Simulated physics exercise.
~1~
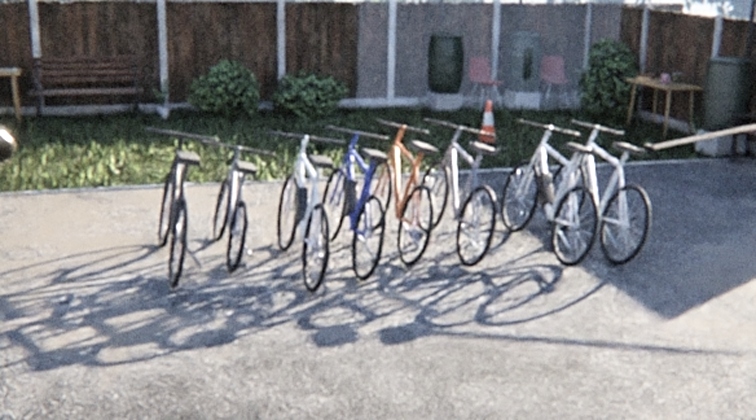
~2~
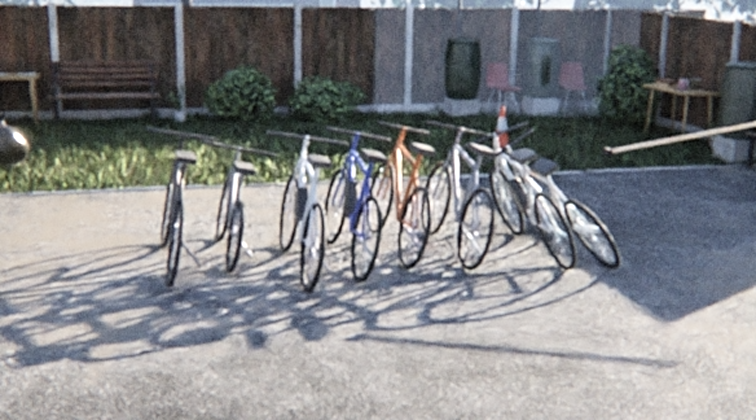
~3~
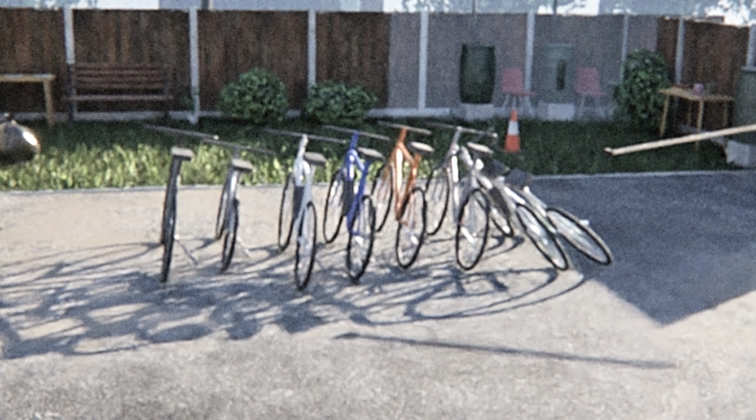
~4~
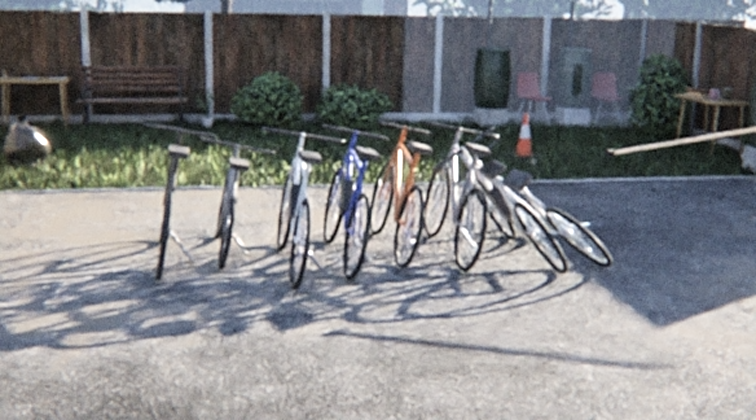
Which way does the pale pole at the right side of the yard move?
The pole moves to the left, towards the right end of the row of bicycles.
